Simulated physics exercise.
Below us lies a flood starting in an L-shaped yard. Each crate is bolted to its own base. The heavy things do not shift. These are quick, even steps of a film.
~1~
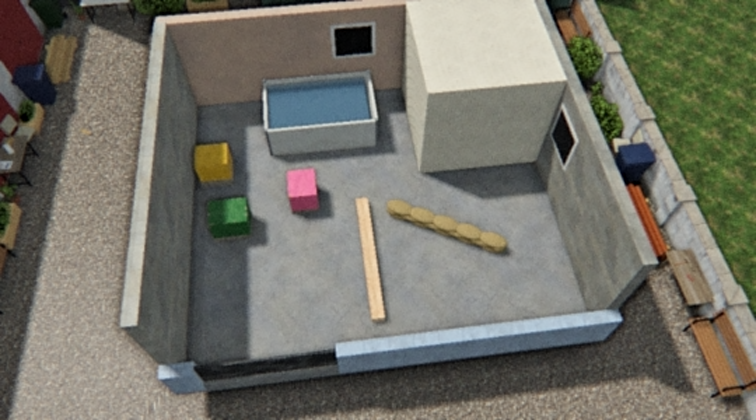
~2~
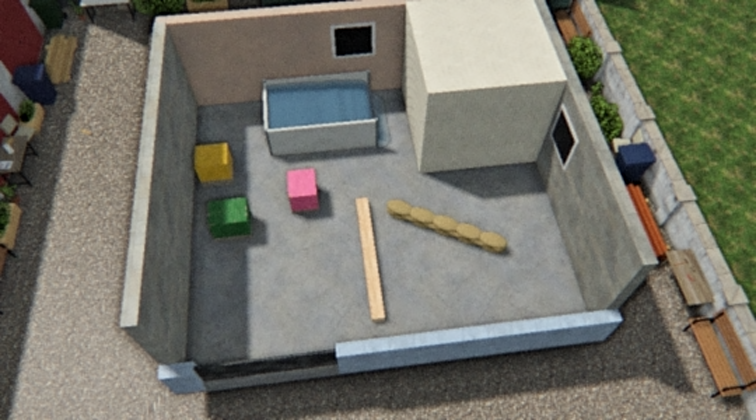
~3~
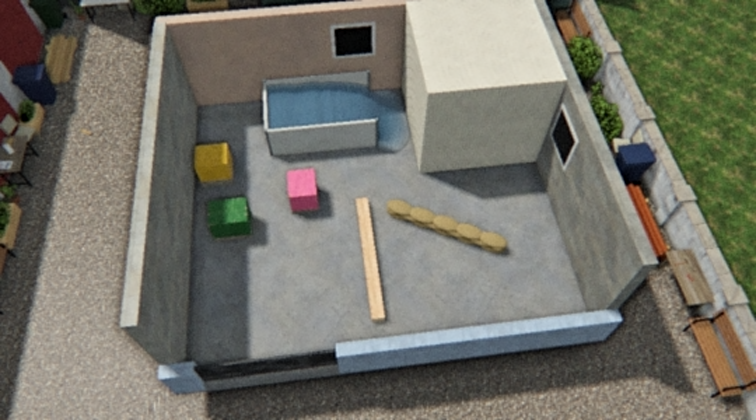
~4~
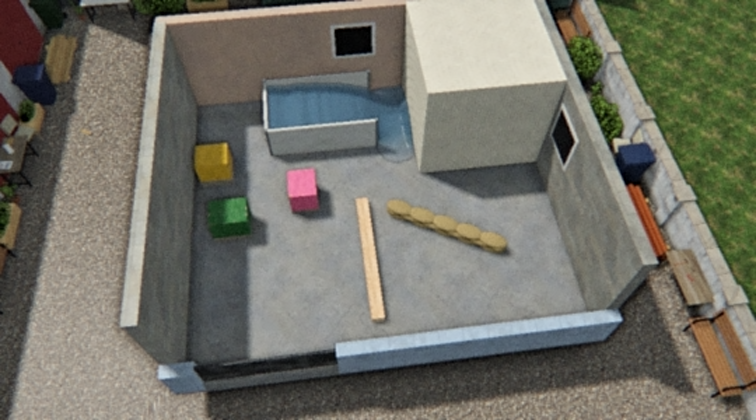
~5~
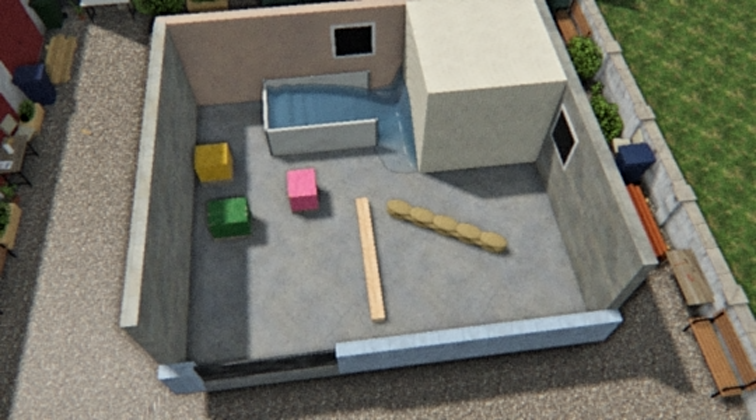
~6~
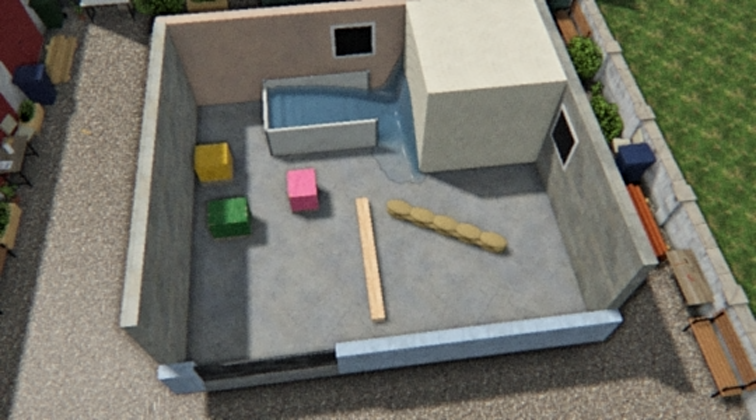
Water pours from the right end of a tank and spreads across the grey yard floor.
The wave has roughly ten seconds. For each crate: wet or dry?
The green crate stays dry; the yellow crate stays dry; the pink crate gets wet.
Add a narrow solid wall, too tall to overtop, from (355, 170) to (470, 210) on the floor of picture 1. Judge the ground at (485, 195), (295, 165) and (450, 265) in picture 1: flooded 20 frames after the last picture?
In turn: Flooded, flooded, free of water.
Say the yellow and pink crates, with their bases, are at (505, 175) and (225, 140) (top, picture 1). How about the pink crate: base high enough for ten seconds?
One by one: The pink crate escapes it.
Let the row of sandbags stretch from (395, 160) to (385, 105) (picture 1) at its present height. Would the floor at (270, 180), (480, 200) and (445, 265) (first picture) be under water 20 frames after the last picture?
In that order: Not flooded, clear, under water.
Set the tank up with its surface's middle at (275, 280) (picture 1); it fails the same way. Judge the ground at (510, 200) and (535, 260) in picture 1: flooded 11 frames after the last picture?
In that order: Dry, flooded.
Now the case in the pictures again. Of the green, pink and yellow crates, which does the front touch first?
The pink crate.
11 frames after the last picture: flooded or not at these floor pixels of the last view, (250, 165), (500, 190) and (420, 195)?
As listed: Dry, clear, under water.
A moment on, water covers 10 % of the floor; the green crate not reached, the yellow crate not reached, the pink crate not reached.
Next, water covers 25 % of the floor; the green crate not reached, the yellow crate not reached, the pink crate water round its plinth.
Then, water covers 55 % of the floor; the green crate water round its plinth, the yellow crate water round its plinth, the pink crate water round its plinth.
Later, water covers 80 % of the floor; the green crate water round its plinth, the yellow crate water round its plinth, the pink crate water round its plinth.
In the end, water covers 95 % of the floor; the green crate stayed above the water, the yellow crate stayed above the water, the pink crate was topped.
